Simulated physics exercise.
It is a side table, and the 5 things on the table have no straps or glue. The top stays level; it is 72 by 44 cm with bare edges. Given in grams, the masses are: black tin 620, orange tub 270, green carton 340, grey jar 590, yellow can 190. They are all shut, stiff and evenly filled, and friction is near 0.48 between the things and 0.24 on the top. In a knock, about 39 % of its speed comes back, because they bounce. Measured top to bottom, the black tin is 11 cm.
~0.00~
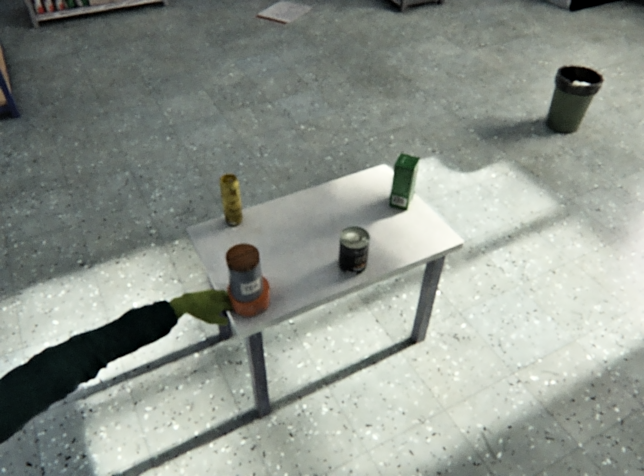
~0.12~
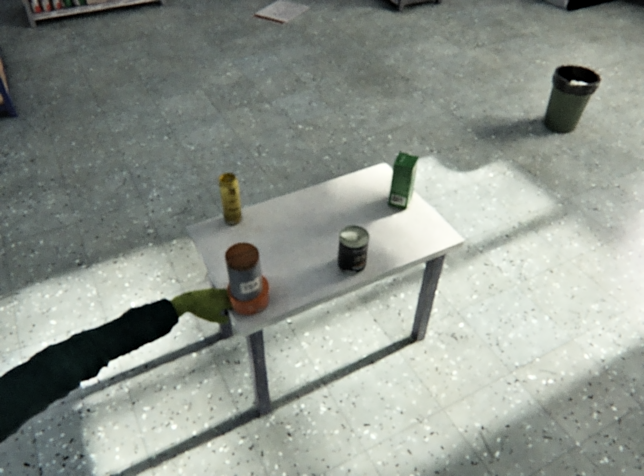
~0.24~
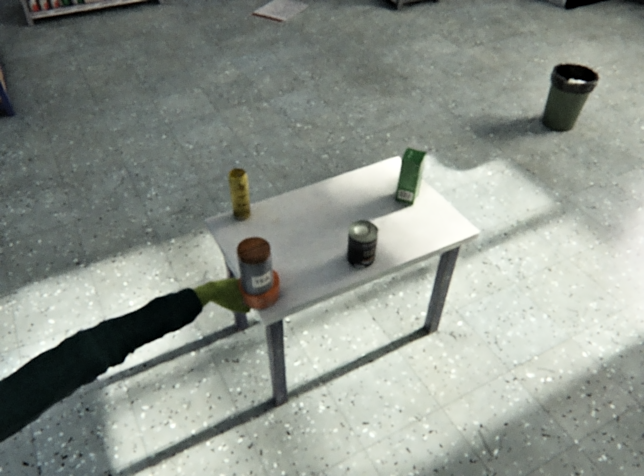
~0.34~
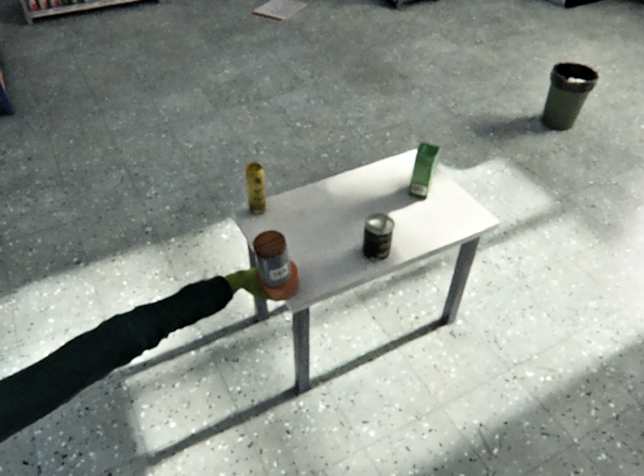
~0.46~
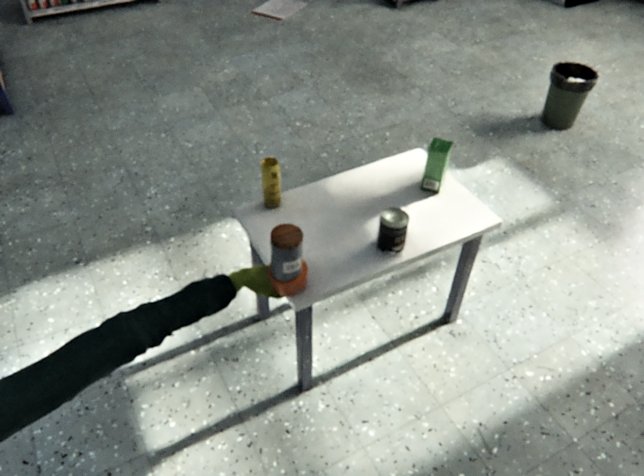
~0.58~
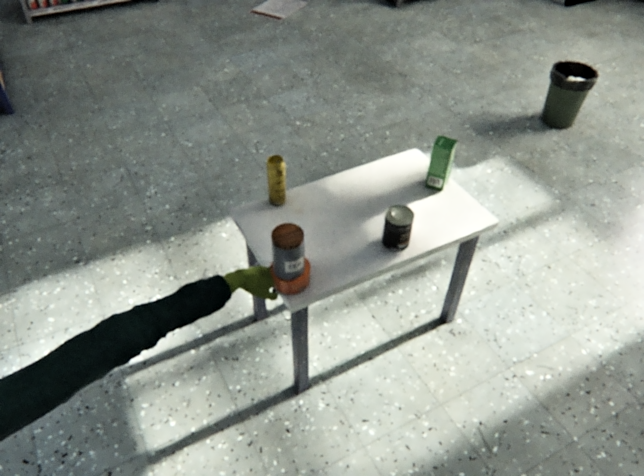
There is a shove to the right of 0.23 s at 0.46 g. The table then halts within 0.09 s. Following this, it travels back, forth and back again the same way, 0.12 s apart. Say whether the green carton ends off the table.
It ends off the tabletop.
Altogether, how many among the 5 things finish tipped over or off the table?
It comes to 1.
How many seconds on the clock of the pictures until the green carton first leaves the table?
0.7 s or so.
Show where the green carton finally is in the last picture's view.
It finishes at roughly (412, 244).
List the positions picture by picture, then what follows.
The first frame shows green carton (404, 182); black tin (354, 251).
The second frame shows table shifted 1 cm; grey jar (244, 272); yellow can (231, 200).
The third frame shows table shifted 7 cm; grey jar (256, 266) moved 3 cm; black tin (362, 245) moved 3 cm.
The fourth frame shows table shifted 16 cm; grey jar (273, 259) off the table; yellow can (256, 189) moved 7 cm.
The fifth frame shows table shifted 17 cm; grey jar (286, 253) 3° off upright; black tin (393, 232) moved 2 cm.
The sixth frame shows table shifted 15 cm; green carton (441, 164); grey jar (288, 252) moved 2 cm.
After 0.78 s, table shifted 1 cm; green carton now off the table; yellow can moved 11 cm; black tin moved 10 cm.
After 1.18 s, table shifted 13 cm; grey jar now off the table; orange tub moved 6 cm.
After 1.58 s, table shifted 8 cm; yellow can moved 10 cm; black tin moved 10 cm.
In the end (2.4 s), off the table, green carton; not toppled but over 5 cm from the start, black tin and yellow can; the other 2 under 5 cm from the start. In the last view, green carton near (412, 244).
